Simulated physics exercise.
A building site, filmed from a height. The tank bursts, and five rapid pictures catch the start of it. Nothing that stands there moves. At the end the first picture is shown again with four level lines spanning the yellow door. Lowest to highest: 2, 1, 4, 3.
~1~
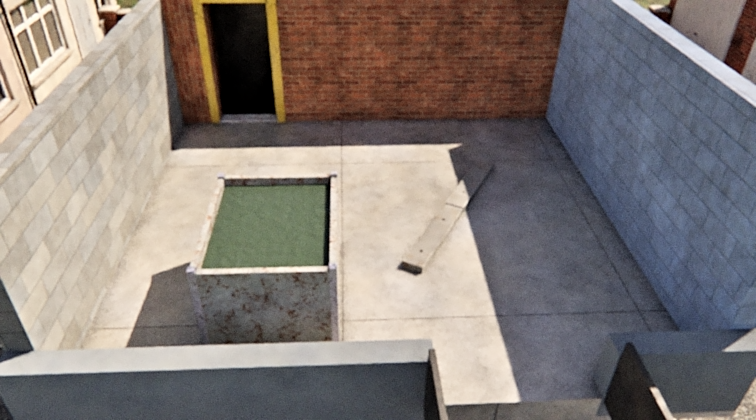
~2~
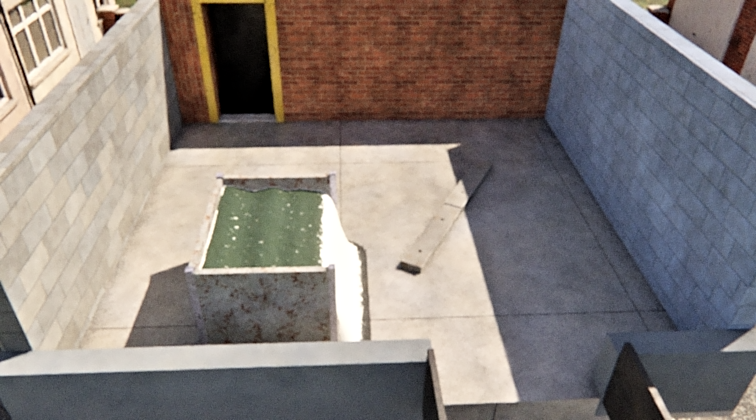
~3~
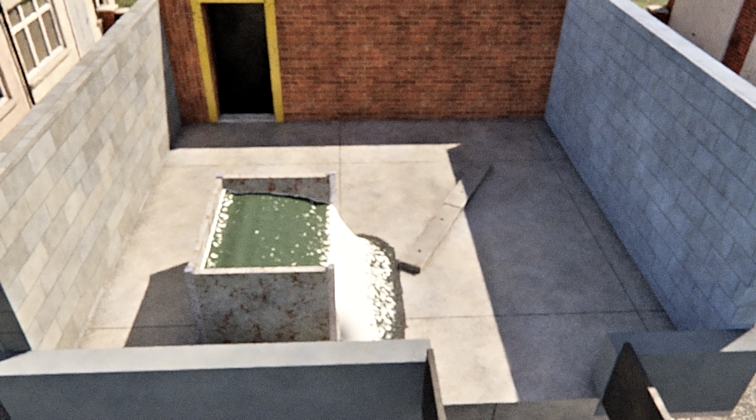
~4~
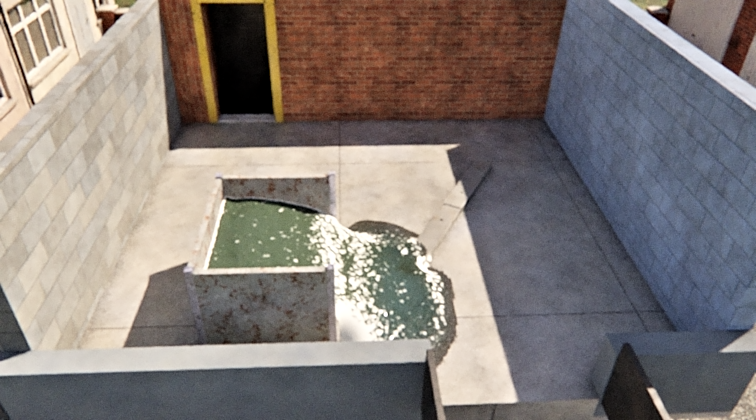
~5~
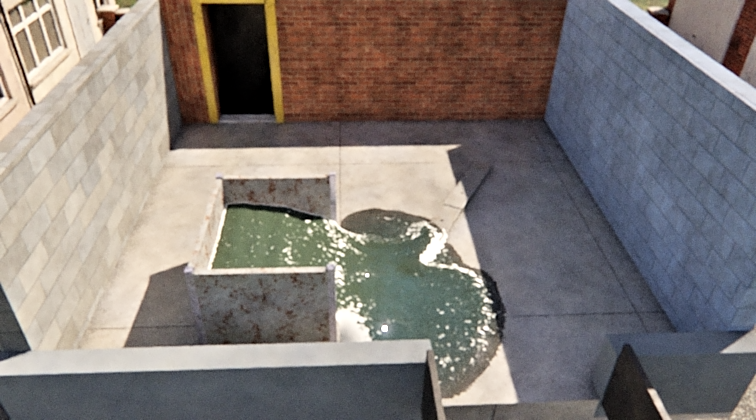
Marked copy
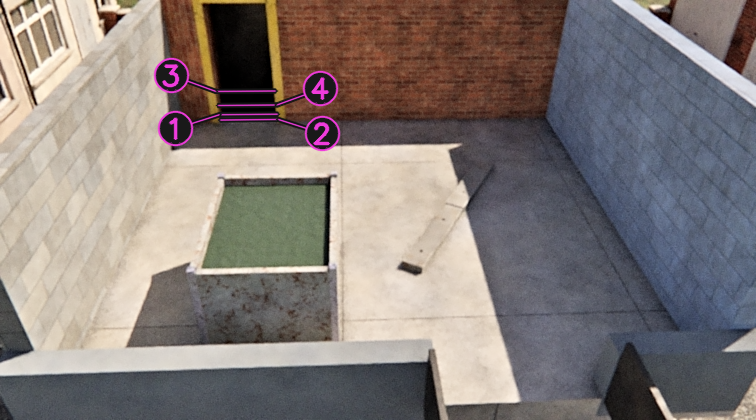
Green water pours from the right side of a tank and spreads across the concrete yard.
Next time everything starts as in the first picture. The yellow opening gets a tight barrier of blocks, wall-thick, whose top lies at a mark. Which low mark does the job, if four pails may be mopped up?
The limit is 2.
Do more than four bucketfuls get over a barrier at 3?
No, not at all.
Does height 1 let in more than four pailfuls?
No, that is safe.
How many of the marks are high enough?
All of the four.
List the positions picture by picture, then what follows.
Water in the tank at rest, its middle at (272, 225); foot of the yellow doorway at (249, 122); open gate at (522, 332), in the first picture.
Front seen at (343, 292), 2 % of the ground wet, in the second picture.
Front seen at (385, 251), 4 % of the ground wet, in the third picture.
Front seen at (414, 239), 8 % of the ground wet, in the fourth picture.
Front seen at (483, 281), 13 % of the ground wet, in the fifth picture.
On the marked copy, 1 at (248, 114); 2 at (249, 119); 3 at (245, 91); 4 at (247, 105); from the bottom up 2, 1, 4, 3.
For height 1, nothing gets over.
For height 2, nothing gets over.
For height 3, nothing gets over.
For height 4, nothing gets over.
